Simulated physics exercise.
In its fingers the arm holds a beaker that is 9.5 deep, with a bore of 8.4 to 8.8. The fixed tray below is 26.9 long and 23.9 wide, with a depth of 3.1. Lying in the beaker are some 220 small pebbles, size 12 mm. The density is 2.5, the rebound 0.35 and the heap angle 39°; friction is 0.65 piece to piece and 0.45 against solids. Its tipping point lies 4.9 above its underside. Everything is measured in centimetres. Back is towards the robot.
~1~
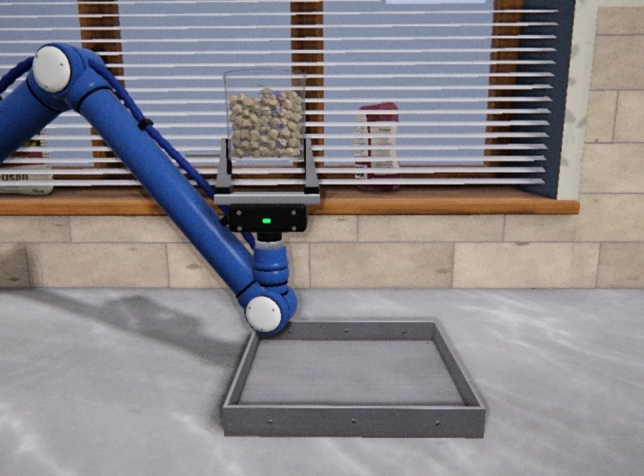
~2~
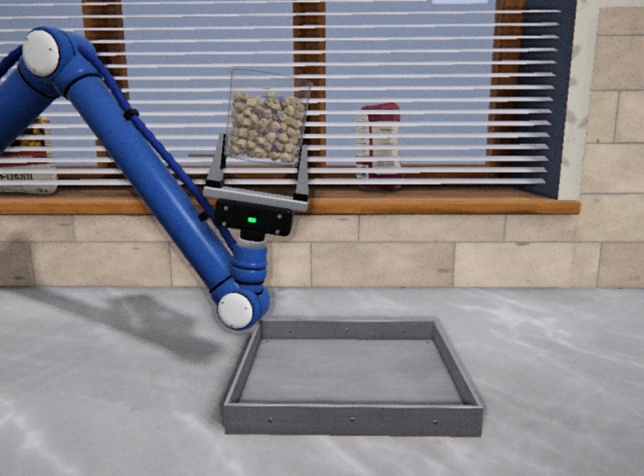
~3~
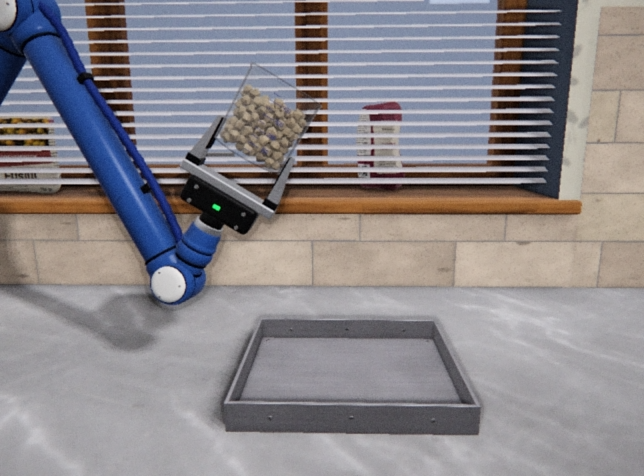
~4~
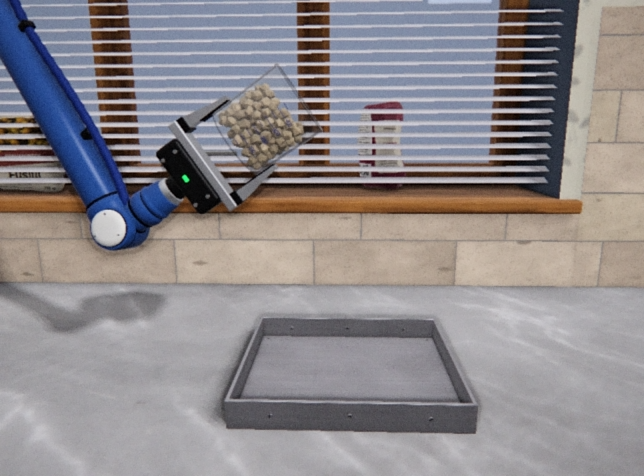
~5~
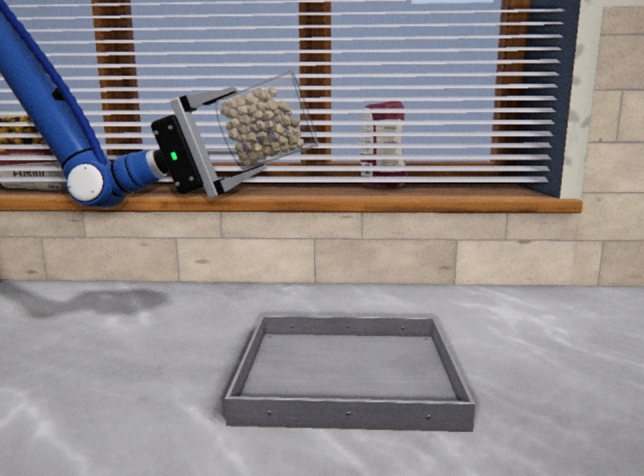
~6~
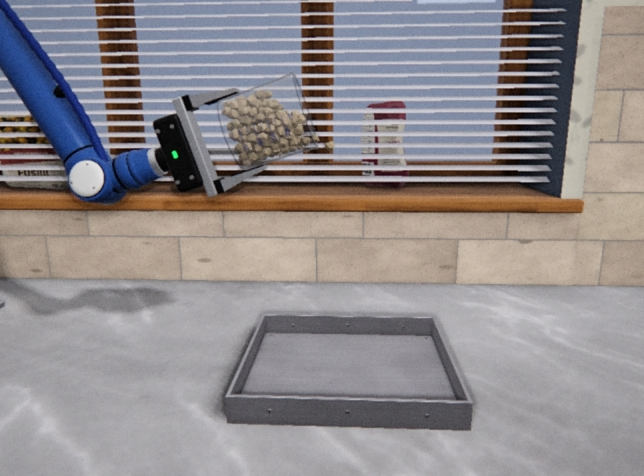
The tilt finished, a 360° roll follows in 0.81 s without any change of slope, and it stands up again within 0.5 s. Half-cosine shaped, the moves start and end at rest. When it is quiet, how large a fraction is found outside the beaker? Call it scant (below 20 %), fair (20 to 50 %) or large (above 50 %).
Scant.
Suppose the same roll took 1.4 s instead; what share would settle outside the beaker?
About 10 %.
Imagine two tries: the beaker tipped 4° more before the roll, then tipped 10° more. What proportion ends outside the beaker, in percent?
I'd expect some 10 per cent, then some 20 per cent.
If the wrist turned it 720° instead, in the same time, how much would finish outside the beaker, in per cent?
I'd expect some 0 per cent.
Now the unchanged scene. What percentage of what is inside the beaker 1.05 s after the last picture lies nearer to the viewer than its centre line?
Roughly 45 in every hundred.
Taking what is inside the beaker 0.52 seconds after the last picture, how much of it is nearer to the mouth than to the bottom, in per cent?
Near 35 percent is in the half by the mouth.
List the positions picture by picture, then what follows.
Beaker middle at (266, 119), upright; upper third of the load around (270, 109), from x 235 to 300, top at y 95; 220 in the beaker, in the first picture.
Beaker middle at (267, 121), tipped 9°; upper third of the load around (269, 110), from x 235 to 300, top at y 95, in the second picture.
Beaker middle at (267, 122), tipped 31°; upper third of the load around (262, 112), from x 225 to 300, top at y 90, in the third picture.
Beaker middle at (267, 122), tipped 56°; upper third of the load around (258, 111), from x 225 to 300, top at y 90, in the fourth picture.
Beaker middle at (267, 123), tipped 71°; upper third of the load around (258, 109), from x 225 to 300, top at y 95, in the fifth picture.
Beaker middle at (268, 124), tipped 72°; upper third of the load around (259, 112), from x 225 to 330, top at y 95; 219 in the beaker, 1 in flight or on a rim, in the sixth picture.
Then, 0.52 s later, tipped 72°, highest piece 38 above the table; 214 in the beaker, 4 in the tray, 2 in flight or on a rim.
Then, 1.05 s later, tipped 39°, highest piece 36 above the table; 207 in the beaker, 11 in the tray, 2 in flight or on a rim.
Then, 1.51 s later, upright, highest piece 38 above the table; 207 in the beaker, 13 in the tray.
Then, 2.21 s later, upright, highest piece 38 above the table; 207 in the beaker, 13 in the tray.
At rest, 207 in the beaker, 13 in the tray. That is 6 % outside the beaker.
